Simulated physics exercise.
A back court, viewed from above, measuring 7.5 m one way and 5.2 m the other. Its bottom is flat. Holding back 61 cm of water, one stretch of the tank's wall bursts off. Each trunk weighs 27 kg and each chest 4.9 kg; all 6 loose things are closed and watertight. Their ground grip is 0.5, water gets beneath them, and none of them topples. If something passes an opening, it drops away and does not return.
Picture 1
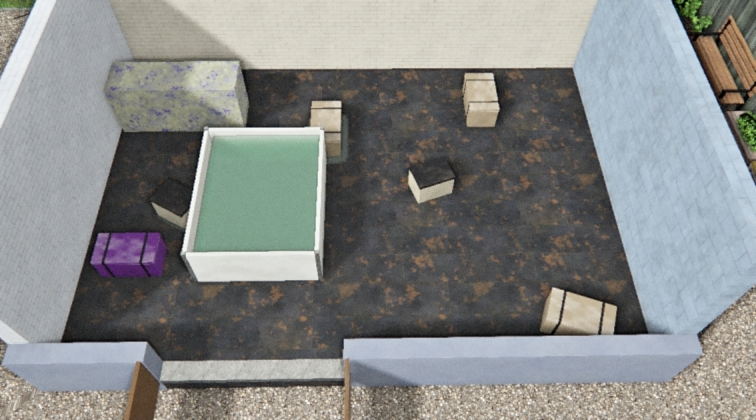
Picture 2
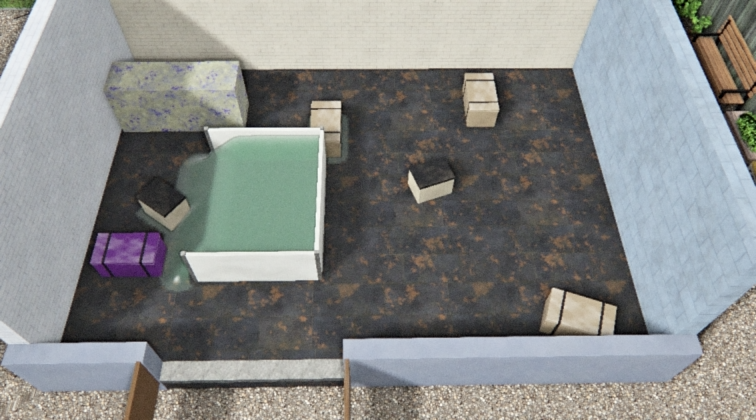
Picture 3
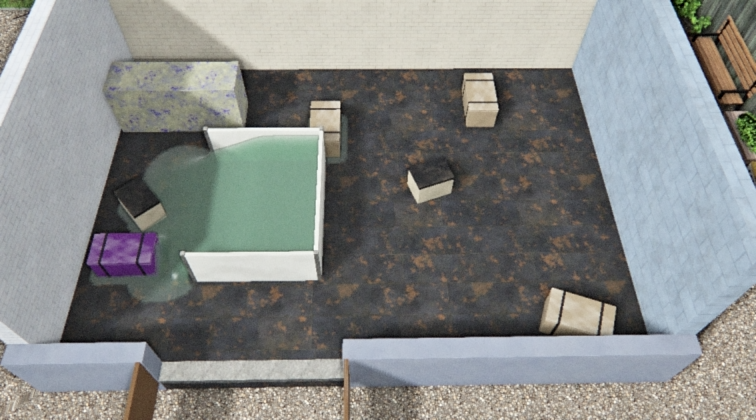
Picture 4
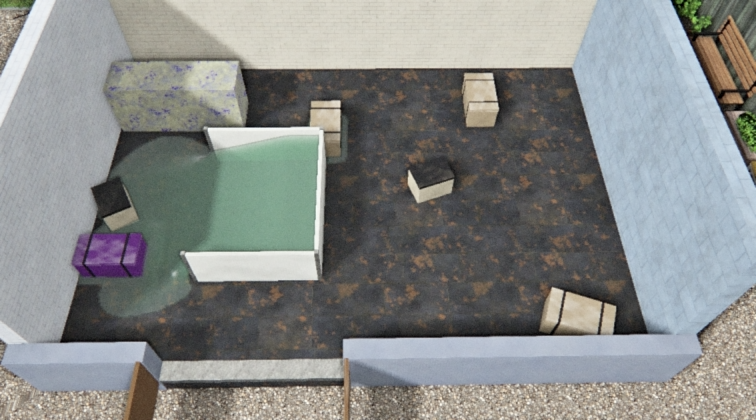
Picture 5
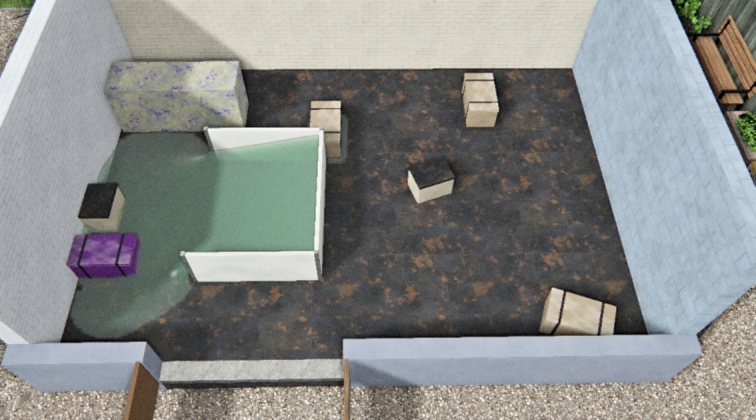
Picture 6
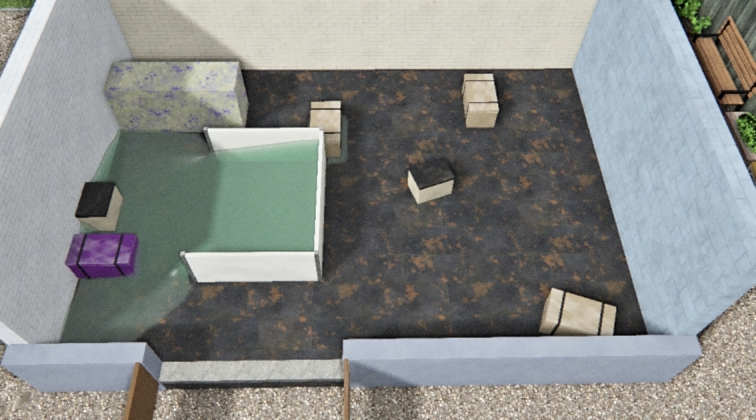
Green water bursts out through the left side of a white-walled tank in a walled courtyard, pushing a black-topped box toward the left wall. As the pool spreads across the dark floor, a purple trunk slides slightly left too, while the other boxes stay in place.
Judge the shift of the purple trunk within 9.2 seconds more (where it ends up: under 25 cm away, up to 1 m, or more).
It ends well off its spot.
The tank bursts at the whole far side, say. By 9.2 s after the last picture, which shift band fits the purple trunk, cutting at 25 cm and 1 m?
Well, the purple trunk goes a long way then.
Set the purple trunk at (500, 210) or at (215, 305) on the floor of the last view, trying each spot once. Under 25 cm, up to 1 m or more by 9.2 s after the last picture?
From the first spot it does not really budge, and from the second it goes a long way.
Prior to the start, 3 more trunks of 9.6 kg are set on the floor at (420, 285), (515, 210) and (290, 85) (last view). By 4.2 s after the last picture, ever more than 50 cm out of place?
Beyond it, within it, within it.
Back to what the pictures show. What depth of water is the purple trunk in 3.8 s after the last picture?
Roughly 6 cm at that moment.
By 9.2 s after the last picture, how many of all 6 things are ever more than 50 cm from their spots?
Count: 4.
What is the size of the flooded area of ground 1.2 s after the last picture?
Around 10.5 m2 of it.
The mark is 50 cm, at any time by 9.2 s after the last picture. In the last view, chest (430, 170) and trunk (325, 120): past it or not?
First one went too far, second one went too far.
Then, 1.2 s after the last picture the purple trunk is near (96, 316), 1.0 m from its start, afloat; 0 of 6 are out; 2 afloat.
Then, 3.8 s after the last picture the purple trunk is near (485, 318), 4.7 m from its start, aground; 0 of 6 are out; 1 afloat.
Then, 6.2 s after the last picture the purple trunk is near (535, 317), 5.3 m from its start, aground; 1 of 6 are out; 0 afloat.
Then, 9.2 s after the last picture the purple trunk is near (535, 317), 5.3 m from its start, aground; 1 of 6 are out; 1 afloat.
